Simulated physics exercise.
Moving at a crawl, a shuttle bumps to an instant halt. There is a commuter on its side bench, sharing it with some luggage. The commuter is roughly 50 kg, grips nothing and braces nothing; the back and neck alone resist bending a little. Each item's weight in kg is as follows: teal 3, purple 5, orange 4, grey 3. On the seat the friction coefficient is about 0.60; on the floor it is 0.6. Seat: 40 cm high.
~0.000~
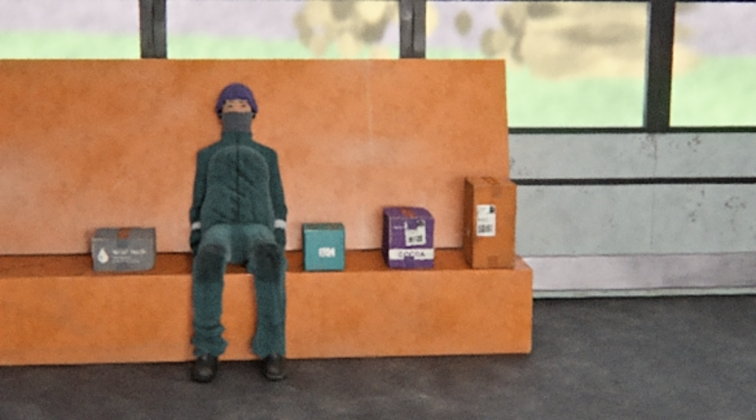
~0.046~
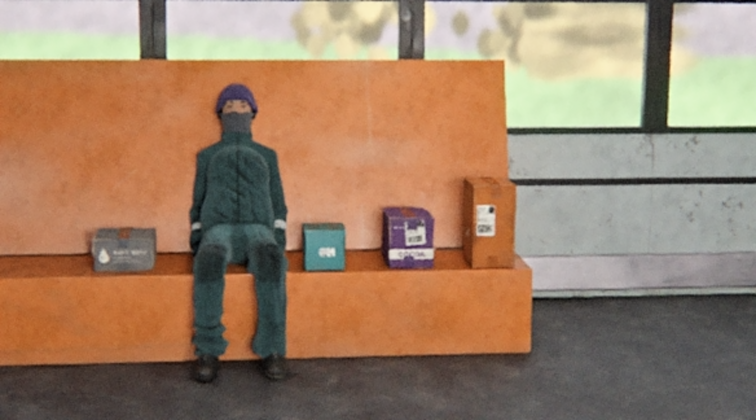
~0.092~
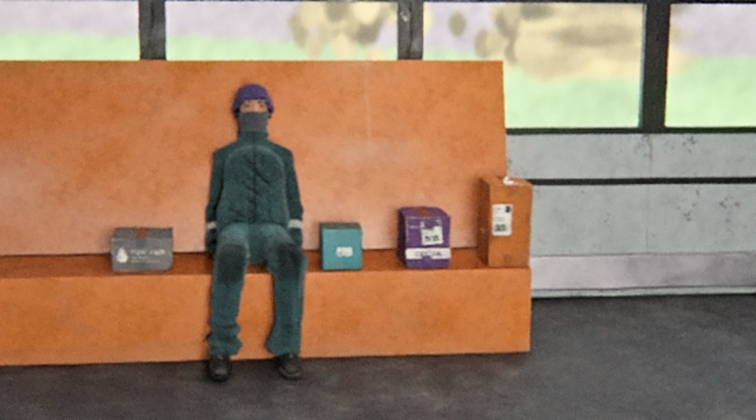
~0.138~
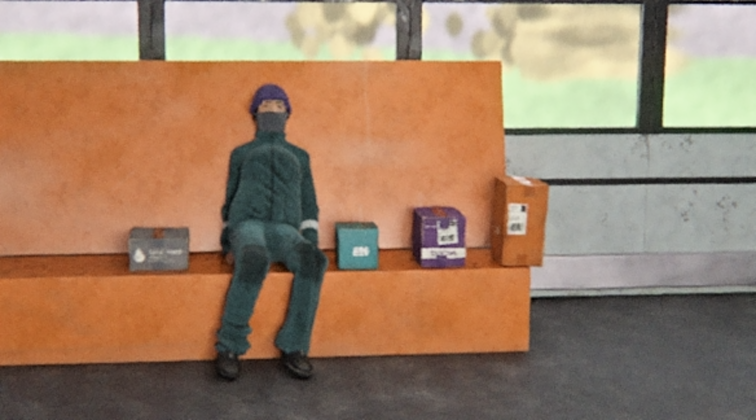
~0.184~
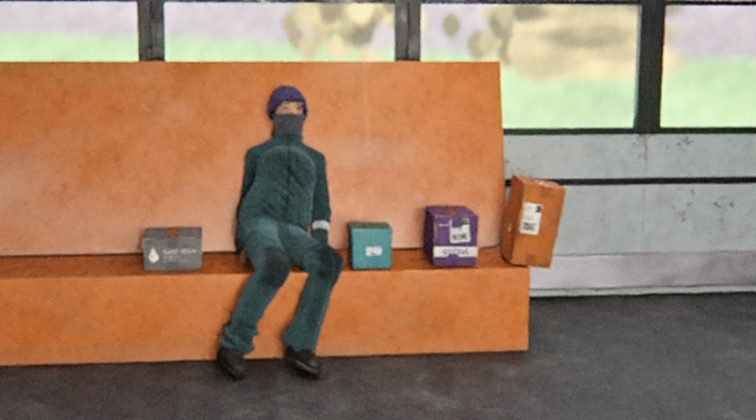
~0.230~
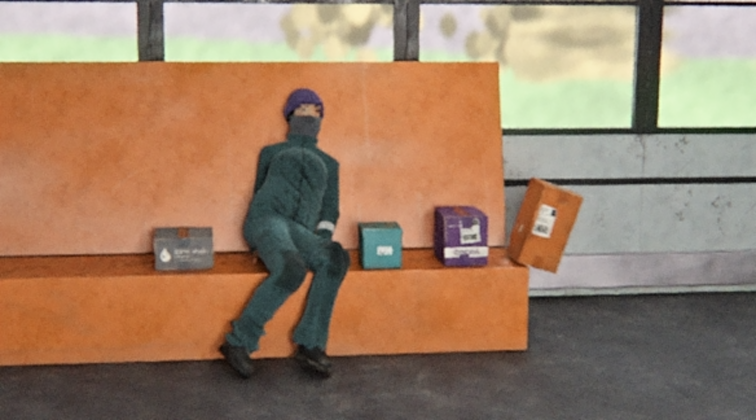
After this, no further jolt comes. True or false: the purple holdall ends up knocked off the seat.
False.
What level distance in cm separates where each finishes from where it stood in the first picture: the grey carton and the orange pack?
For the grey carton it is 35, for the orange pack it is 70.
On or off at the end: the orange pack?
The orange pack: Lost.
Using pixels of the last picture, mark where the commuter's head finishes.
I'd expect it close to pixel (436, 231).
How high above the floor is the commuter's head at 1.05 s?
Head height: Approx. 50 cm.
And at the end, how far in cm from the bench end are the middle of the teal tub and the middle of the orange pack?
Teal tub 60 short, orange pack 50 past.
After 0.40 s the purple holdall is 21 cm short of the bench end, tilted 0°, near (477, 236) in the last picture's view; the commuter's hips 54 cm above the ground.
After 0.65 s the purple holdall is 21 cm short of the bench end, tilted 0°, near (477, 236) in the last picture's view.
After 1.05 s the purple holdall is 20 cm short of the bench end, tilted 0°, near (480, 236) in the last picture's view.
Final state at 2.0 s, teal tub stays on; purple holdall stays on; orange pack drops off; grey carton stays on; commuter's hips keep to the seat.
